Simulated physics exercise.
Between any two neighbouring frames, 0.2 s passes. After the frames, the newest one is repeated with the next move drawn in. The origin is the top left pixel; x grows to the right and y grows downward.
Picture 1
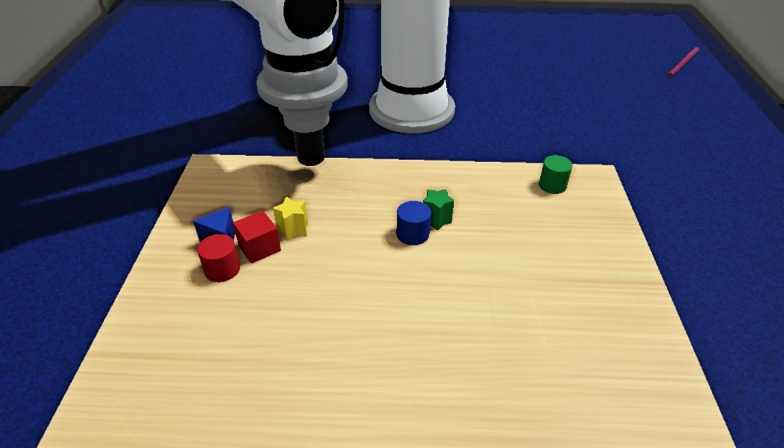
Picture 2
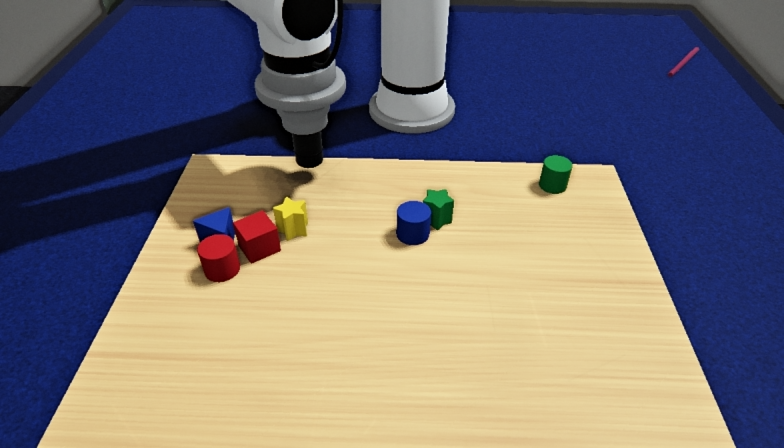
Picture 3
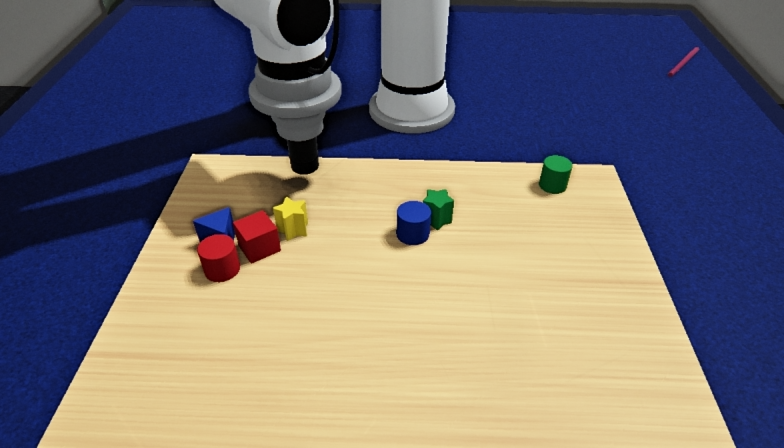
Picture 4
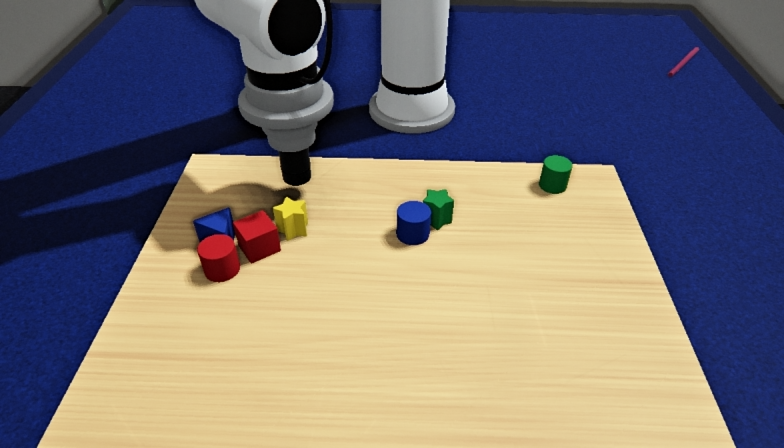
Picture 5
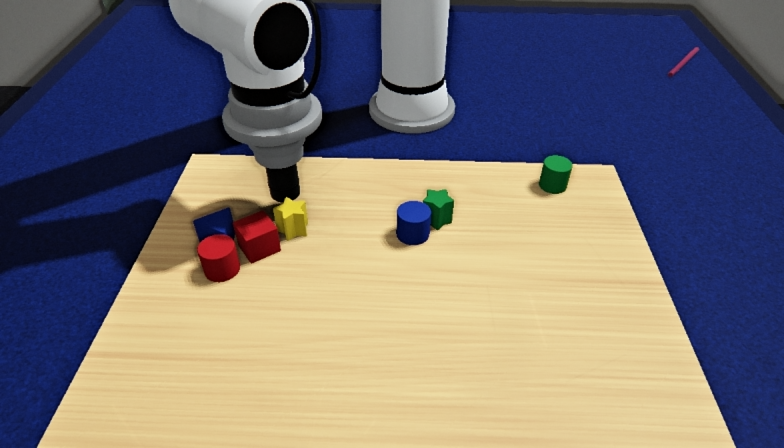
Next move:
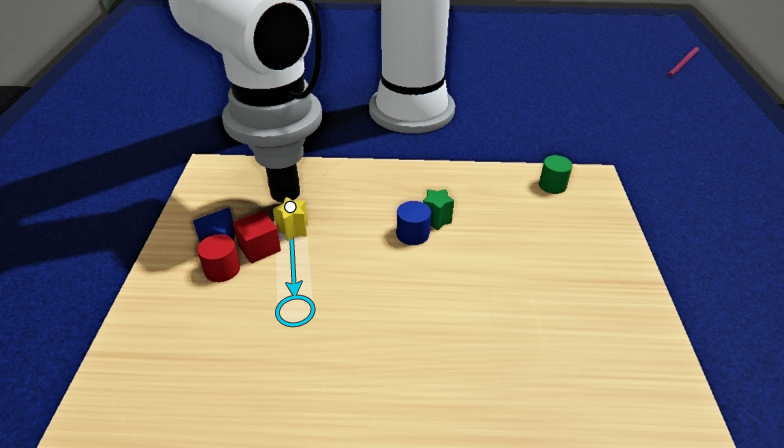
On a wooden board over a blue surface, red, blue, yellow and green blocks sit in scattered groups beneath a white robot arm. The arm's dark tip barely shifts at first, then moves down and slightly left, ending close behind the yellow star, while every block stays in place.
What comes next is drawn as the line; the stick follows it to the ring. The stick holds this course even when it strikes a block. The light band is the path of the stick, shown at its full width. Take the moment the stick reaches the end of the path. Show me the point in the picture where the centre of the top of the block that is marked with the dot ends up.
At roughly (323, 279).
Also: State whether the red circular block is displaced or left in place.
By the last moment of the path, the red circular block has stayed put.
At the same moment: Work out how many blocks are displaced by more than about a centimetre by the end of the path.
One gets moved.
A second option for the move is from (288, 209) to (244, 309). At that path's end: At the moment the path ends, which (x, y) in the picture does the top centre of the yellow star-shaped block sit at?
It will likely be found at (292, 230).
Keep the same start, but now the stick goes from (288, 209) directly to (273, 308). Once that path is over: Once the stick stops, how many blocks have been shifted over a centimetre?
Counting only shifts above 1 cm, I get three or more blocks.
Drawn move, straight from (288, 209) to (295, 311); the dot is on the yellow star-shaped block.
What follows on the original path. One third of the way, stick at (289, 224); yellow star-shaped block at (301, 234), turned 35° anticlockwise.
Two thirds of the way, stick at (291, 258); red square at (253, 228), turned 20° clockwise; yellow star-shaped block at (312, 262), turned 70° anticlockwise.
At the end, stick at (293, 296); red circular block still; red square at (253, 228), turned 20° clockwise; yellow star-shaped block at (323, 279), turned 125° anticlockwise.
